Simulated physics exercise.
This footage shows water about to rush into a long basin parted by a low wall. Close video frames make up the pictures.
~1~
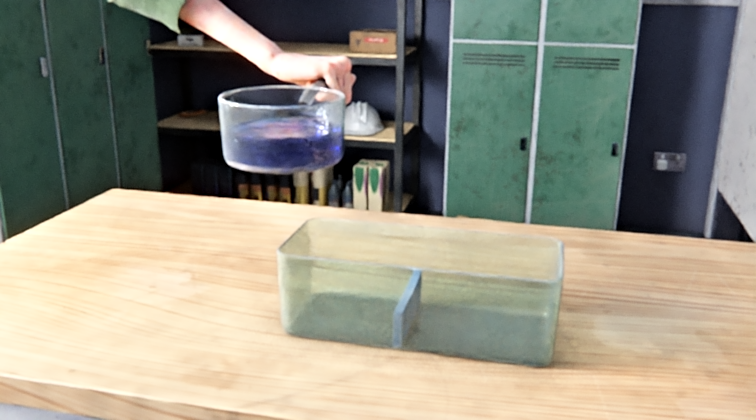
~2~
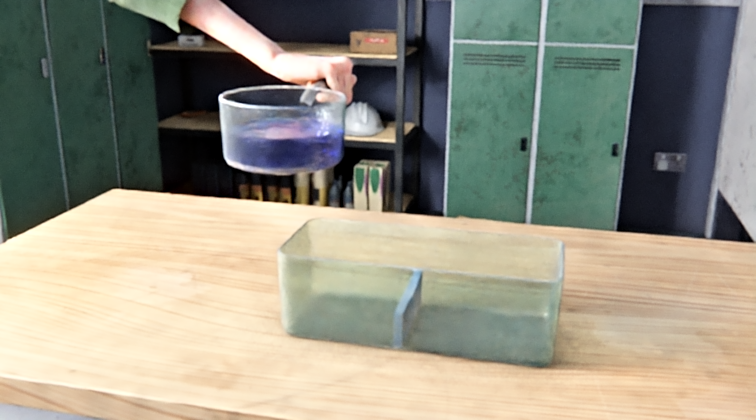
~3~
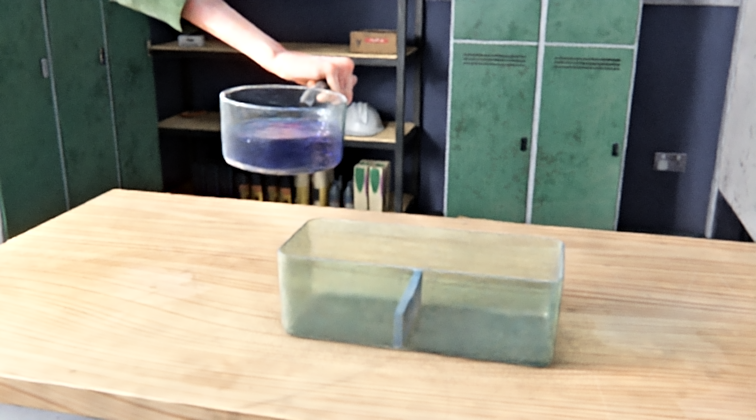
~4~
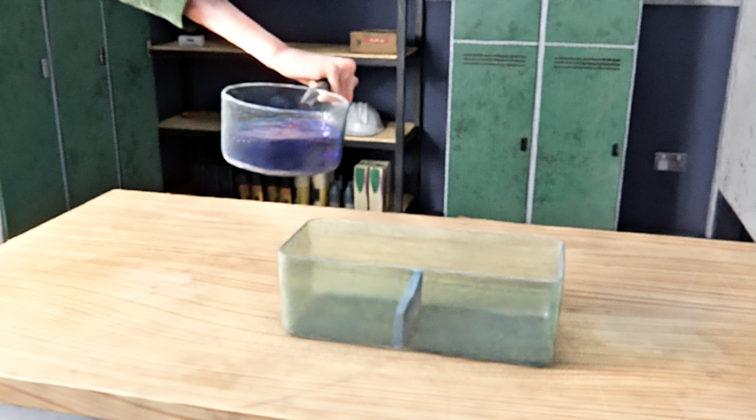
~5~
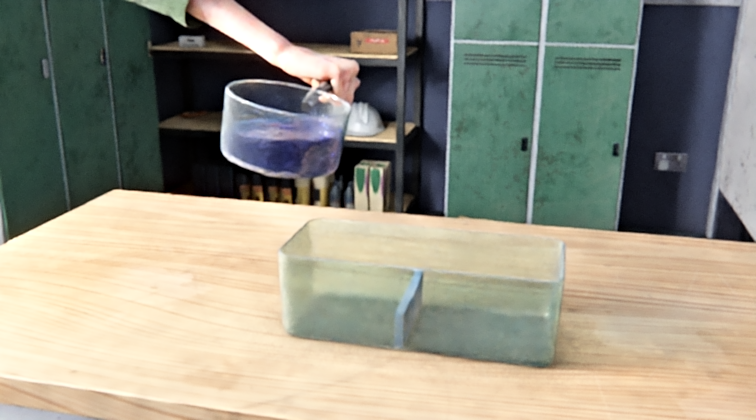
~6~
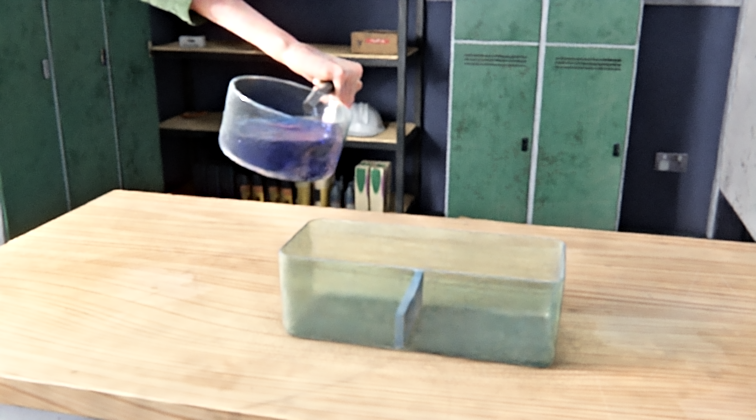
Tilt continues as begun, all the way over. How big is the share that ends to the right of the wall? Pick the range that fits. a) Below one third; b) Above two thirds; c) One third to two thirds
a, below one third.
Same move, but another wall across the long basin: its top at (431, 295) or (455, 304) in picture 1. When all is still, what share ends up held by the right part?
5 % then 10 %.
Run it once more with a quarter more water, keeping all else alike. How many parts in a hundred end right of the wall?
5 per cent.
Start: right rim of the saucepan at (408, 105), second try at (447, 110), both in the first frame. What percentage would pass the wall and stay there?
Near 65 % and 95 %.
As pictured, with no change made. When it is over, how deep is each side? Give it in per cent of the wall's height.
It settles around 70 on the left side and around 0 on the right side.
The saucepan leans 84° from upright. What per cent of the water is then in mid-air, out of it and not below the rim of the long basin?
Roughly 40 percent.
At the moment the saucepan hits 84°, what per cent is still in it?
About 50 per cent.
A moment on, the saucepan is tipped on its side and 50 per cent is still to pour, 9 is left of the wall and 0 right of it.
Next, the saucepan is tipped right over and 6 per cent is still to pour, 79 is left of the wall and 1 right of it.
Then the saucepan is tipped right over and 0 per cent is still to pour, 93 is left of the wall and 4 right of it.
Later the saucepan is tipped right over and 0 per cent is still to pour, 93 is left of the wall and 4 right of it.
At rest 93 per cent lies left of the wall, 4 right of it and 3 outside.
